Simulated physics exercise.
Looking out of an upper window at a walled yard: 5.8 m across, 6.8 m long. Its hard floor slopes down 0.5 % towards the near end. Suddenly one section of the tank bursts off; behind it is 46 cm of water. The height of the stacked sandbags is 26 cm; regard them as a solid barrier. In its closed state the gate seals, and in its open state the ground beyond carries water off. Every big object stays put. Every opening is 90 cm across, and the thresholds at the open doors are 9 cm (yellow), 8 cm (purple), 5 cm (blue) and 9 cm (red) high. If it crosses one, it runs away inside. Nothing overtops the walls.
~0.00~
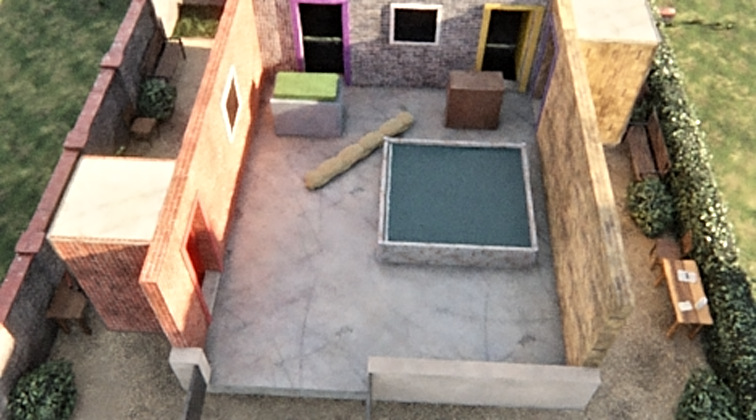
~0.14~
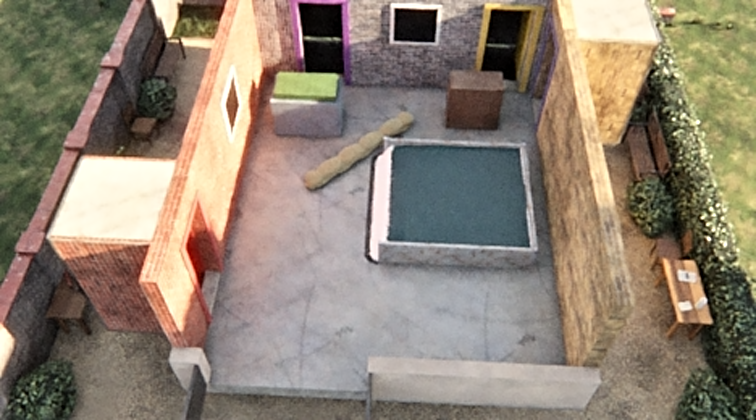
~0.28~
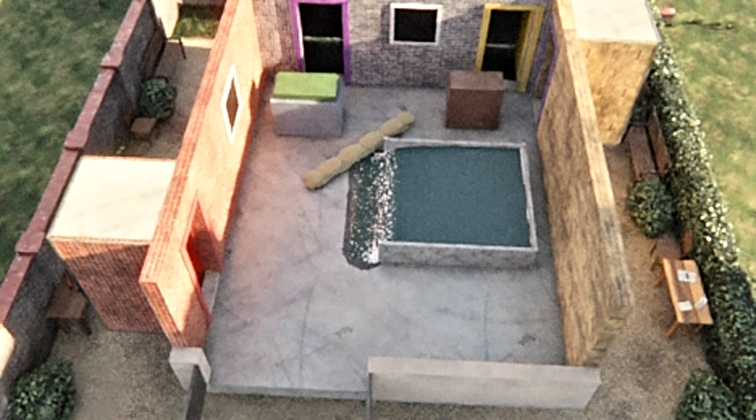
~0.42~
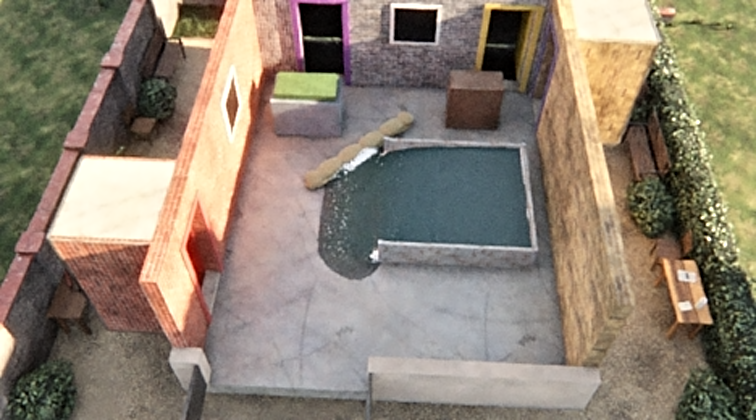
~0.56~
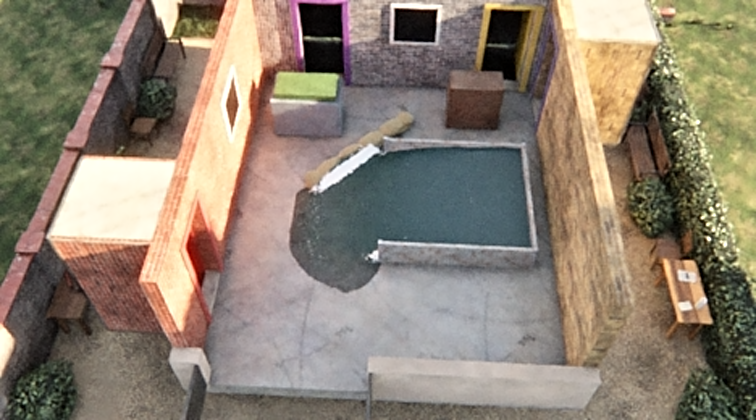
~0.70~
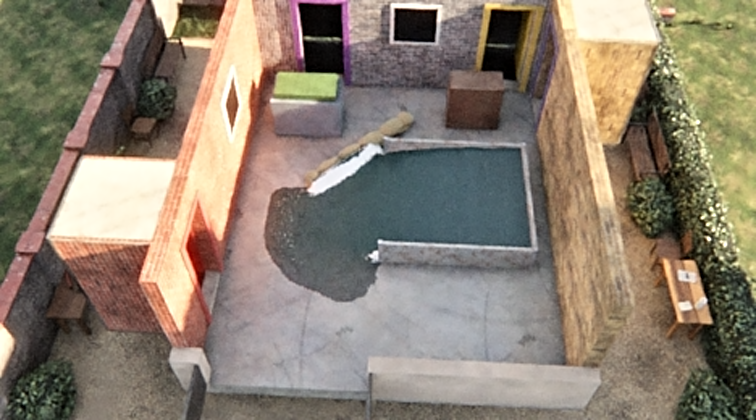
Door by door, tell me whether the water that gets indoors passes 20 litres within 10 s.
In the end yellow door: Limit not crossed; purple door: Limit not crossed; blue door: Limit not crossed; red door: Limit crossed.
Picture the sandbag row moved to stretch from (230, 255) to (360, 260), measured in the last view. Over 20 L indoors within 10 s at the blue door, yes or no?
Outcome - blue: Fail.
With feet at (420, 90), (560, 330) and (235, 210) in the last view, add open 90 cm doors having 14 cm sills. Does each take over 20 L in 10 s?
First doorway falls short, second falls short, third gets there.
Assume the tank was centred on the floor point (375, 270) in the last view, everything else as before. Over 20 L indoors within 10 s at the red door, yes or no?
Well, red ends up beyond the mark.
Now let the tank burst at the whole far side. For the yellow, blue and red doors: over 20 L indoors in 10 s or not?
Then it goes yellow too high, blue too high, red fine.
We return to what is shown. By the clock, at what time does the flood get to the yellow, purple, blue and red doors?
So, yellow at 5.0 s, then purple at 3.8 s, blue at 3.6 s, and red at 1.6 s.
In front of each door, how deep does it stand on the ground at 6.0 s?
Centimetres: Yellow 3 / purple 3 / blue 2 / red 12.
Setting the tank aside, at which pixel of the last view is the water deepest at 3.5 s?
Roughly at pixel (202, 358).
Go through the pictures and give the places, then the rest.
The first frame shows still water, 46 cm deep, in the tank at (456, 194).
In the second frame, the front is at (380, 157), 1.3 m from the gap at (385, 202); 0.4 m2 of floor is under water; 46 cm left at the back of the tank.
In the third frame, the front is at (374, 152), 1.4 m from the gap at (385, 202); 1.5 m2 of floor is under water; 46 cm left at the back of the tank.
In the fourth frame, the front is at (333, 263), 1.6 m from the gap at (385, 202); 2.5 m2 of floor is under water; 46 cm left at the back of the tank.
In the fifth frame, water pours out at (385, 203) and has run 1.9 m, to (312, 268); typically 8 cm deep outside, 46 cm at the tank's back.
In the sixth frame, water pours out at (385, 203) and has run 2.2 m, to (274, 249); typically 8 cm deep outside, 46 cm at the tank's back.
After 1.4 s water covers 25 % of the floor and is deepest (36 cm) near (231, 231); yellow door not reached, purple door not reached, blue door not reached, red door not reached.
After 2.2 s water covers 35 % of the floor and is deepest (31 cm) near (239, 239); yellow door not reached, purple door not reached, blue door not reached, red door 19 cm at the sill, 6 L in.
After 3.5 s water covers 50 % of the floor and is deepest (34 cm) near (202, 358); yellow door not reached, purple door not reached, blue door not reached, red door 19 cm at the sill, 60 L in.
After 6.0 s water covers 65 % of the floor and is deepest (14 cm) near (200, 369); yellow door 3 cm at the sill, 0 L in, purple door 3 cm at the sill, 0 L in, blue door 2 cm at the sill, 0 L in, red door 12 cm at the sill, 102 L in.
After 10.0 s water covers 80 % of the floor and is deepest (8 cm) near (252, 224); yellow door 5 cm at the sill, 0 L in, purple door 3 cm at the sill, 0 L in, blue door 6 cm at the sill, 2 L in, red door 6 cm at the sill, 107 L in.
